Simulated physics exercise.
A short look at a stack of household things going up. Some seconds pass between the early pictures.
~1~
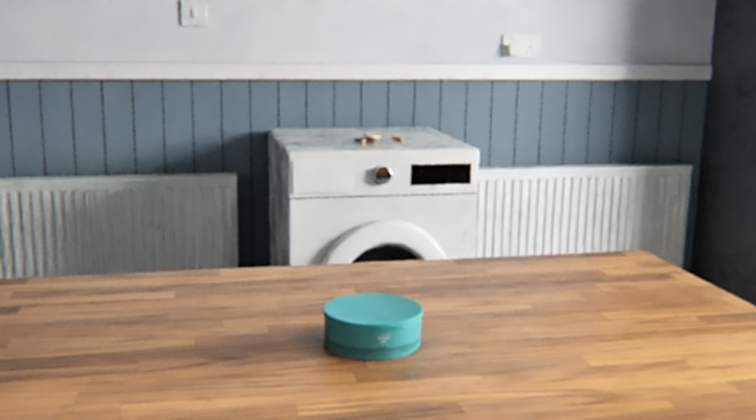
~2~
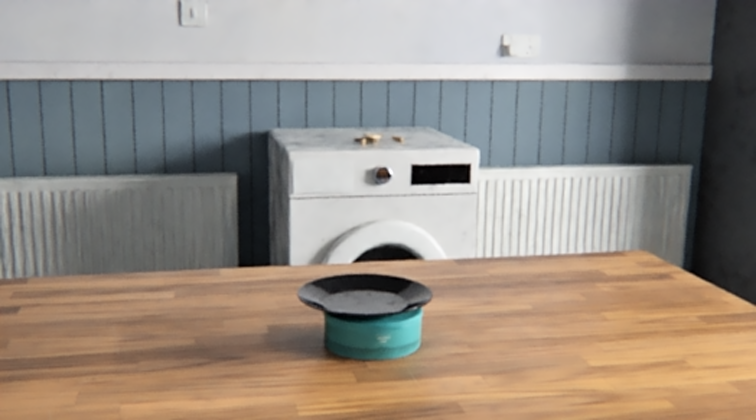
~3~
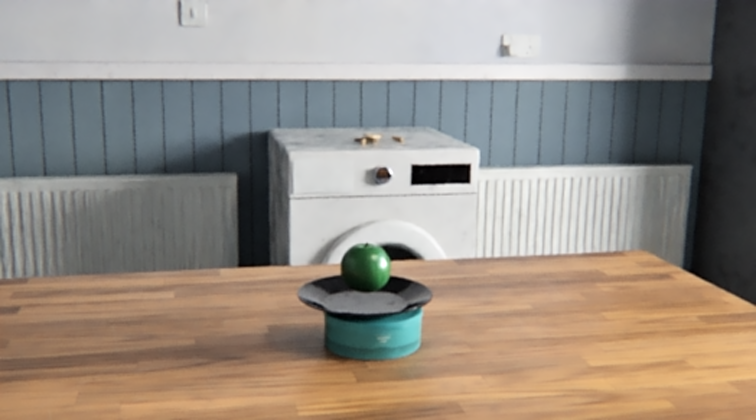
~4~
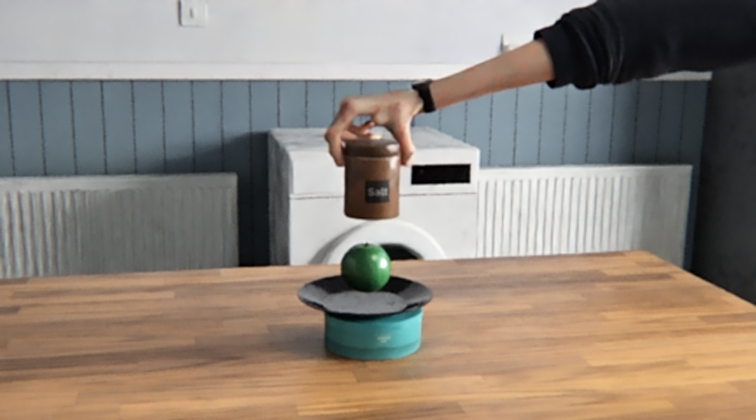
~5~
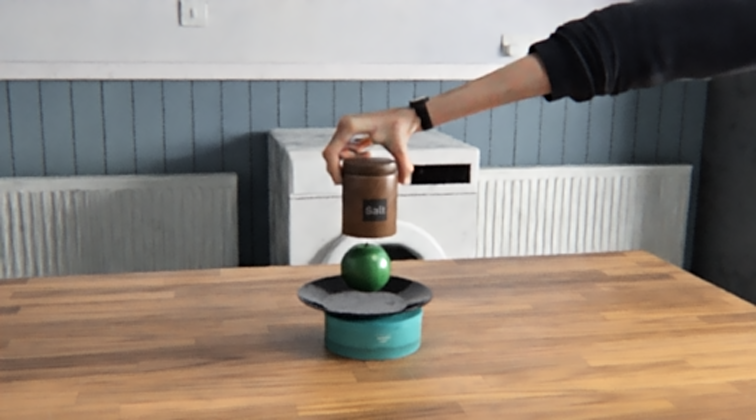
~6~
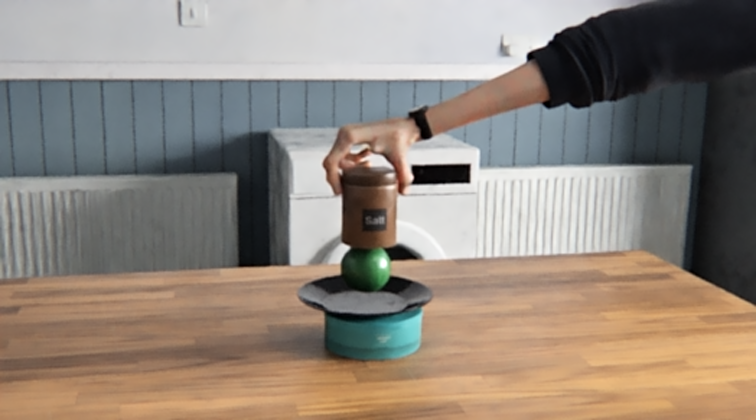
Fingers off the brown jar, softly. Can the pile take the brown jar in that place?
As it turns out, it comes apart.
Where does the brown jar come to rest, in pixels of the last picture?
At about (544, 304).
Then, 0.60 s later than the last frame, brown jar now fallen.
Then, 0.80 s later than the last frame, things are still on the move.
When it is over, fallen, brown jar; the other 3 as before. End places, in pixels of the last picture, brown jar near (544, 304). The pile gives way.
